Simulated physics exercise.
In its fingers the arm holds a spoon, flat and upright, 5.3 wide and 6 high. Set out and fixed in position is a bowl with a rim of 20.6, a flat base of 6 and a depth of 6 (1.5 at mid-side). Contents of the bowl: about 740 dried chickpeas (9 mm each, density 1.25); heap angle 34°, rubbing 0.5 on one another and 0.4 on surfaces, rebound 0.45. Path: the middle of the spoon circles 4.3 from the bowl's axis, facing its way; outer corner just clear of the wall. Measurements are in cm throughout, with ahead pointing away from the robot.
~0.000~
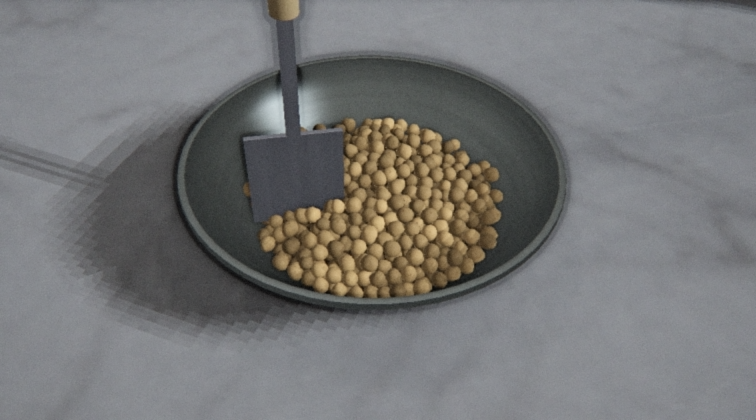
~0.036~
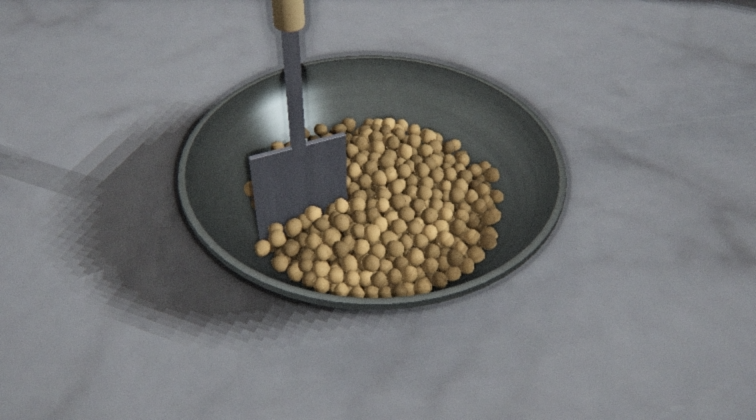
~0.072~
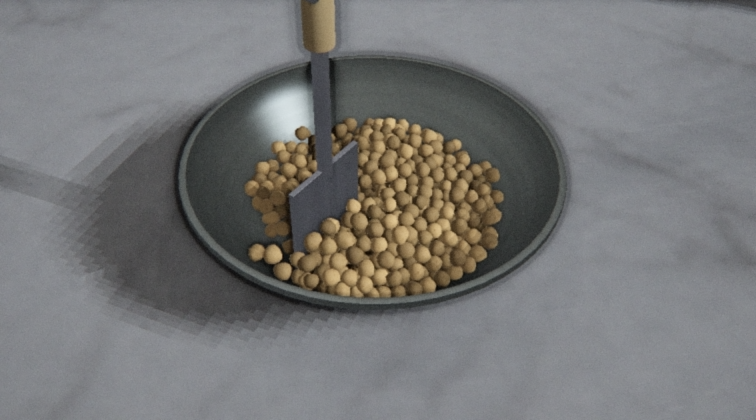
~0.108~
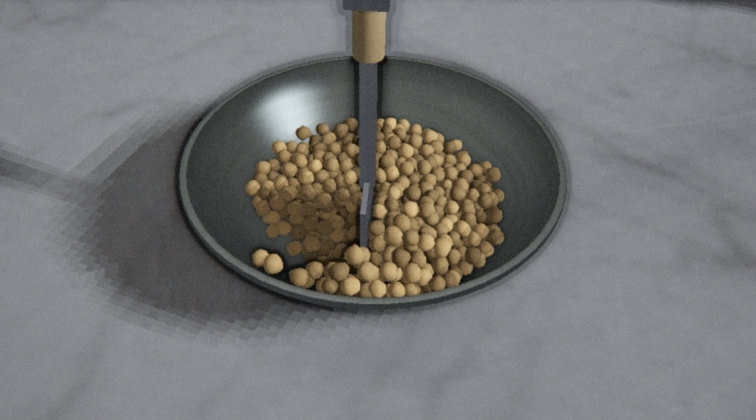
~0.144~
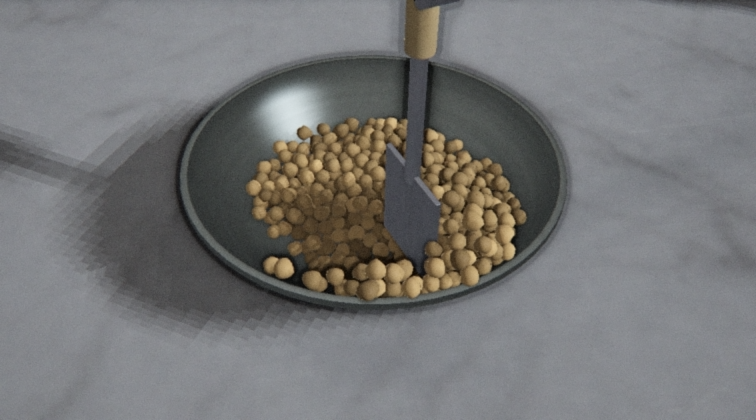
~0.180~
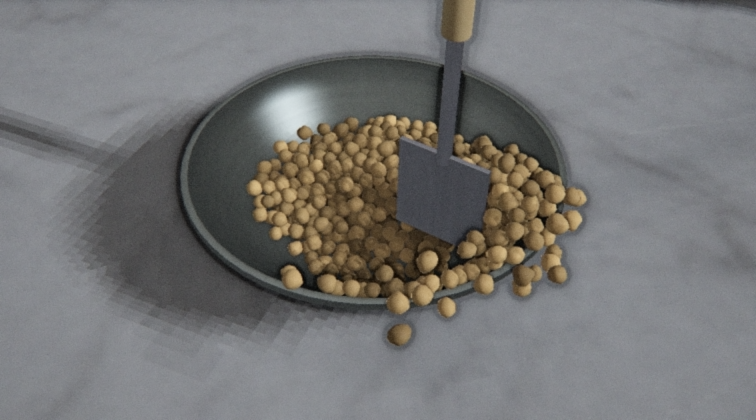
We see a flat metal spatula with a wooden handle sweep from left to right through a dark bowl of dried chickpeas on a grey marbled surface, turning as it pushes them, and several go over the right rim.
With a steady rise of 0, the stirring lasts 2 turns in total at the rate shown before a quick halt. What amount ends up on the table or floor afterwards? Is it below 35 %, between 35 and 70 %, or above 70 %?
Between 35 and 70 %.
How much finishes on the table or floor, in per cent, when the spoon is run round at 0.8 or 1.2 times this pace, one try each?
25 % and 55 %.
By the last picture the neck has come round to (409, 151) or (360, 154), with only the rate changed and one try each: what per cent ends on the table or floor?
Some 25 and 5 per cent respectively.
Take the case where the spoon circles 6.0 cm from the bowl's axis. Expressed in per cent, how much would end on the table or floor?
Roughly 5 percent, I'd expect.
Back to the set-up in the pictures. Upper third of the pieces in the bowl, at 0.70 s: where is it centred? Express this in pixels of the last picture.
It is centred roughly at (431, 134).
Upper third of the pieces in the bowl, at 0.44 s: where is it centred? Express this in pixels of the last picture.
About (256, 193).
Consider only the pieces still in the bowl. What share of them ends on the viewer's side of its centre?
Around 55 percent of it.
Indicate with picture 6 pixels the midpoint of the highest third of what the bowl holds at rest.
Centre of top third: Approx. (327, 229).
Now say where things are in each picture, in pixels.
In the first picture, spoon neck at (292, 111), 0° round; upper third of the load around (383, 187), from x 250 to 495, top at y 125; 742 in the bowl.
In the second picture, spoon neck at (297, 122), 14° round; upper third of the load around (382, 188), from x 250 to 495, top at y 125.
In the third picture, spoon neck at (324, 144), 45° round; upper third of the load around (381, 197), from x 250 to 495, top at y 125.
In the fourth picture, spoon neck at (368, 154), 76° round; upper third of the load around (400, 210), from x 255 to 495, top at y 125.
In the fifth picture, spoon neck at (414, 149), 107° round; upper third of the load around (439, 208), from x 255 to 520, top at y 125; 741 in the bowl, 1 in flight or on the tool.
In the sixth picture, spoon neck at (447, 131), 138° round; upper third of the load around (476, 186), from x 255 to 575, top at y 120; 723 in the bowl, 19 in flight or on the tool.
By 0.44 s, 4° round, highest piece 9 above the table; 551 in the bowl, 135 on the table or floor, 56 in flight or on the tool.
By 0.70 s, 230° round, highest piece 8 above the table; 470 in the bowl, 250 on the table or floor, 22 in flight or on the tool.
By 1.03 s, 0° round, highest piece 6 above the table; 429 in the bowl, 312 on the table or floor, 1 in flight or on the tool.
By 1.73 s, 0° round, highest piece 5 above the table; 429 in the bowl, 313 on the table or floor.
Final count, 429 in the bowl, 313 on the table or floor. That is 42 % on the table or floor.
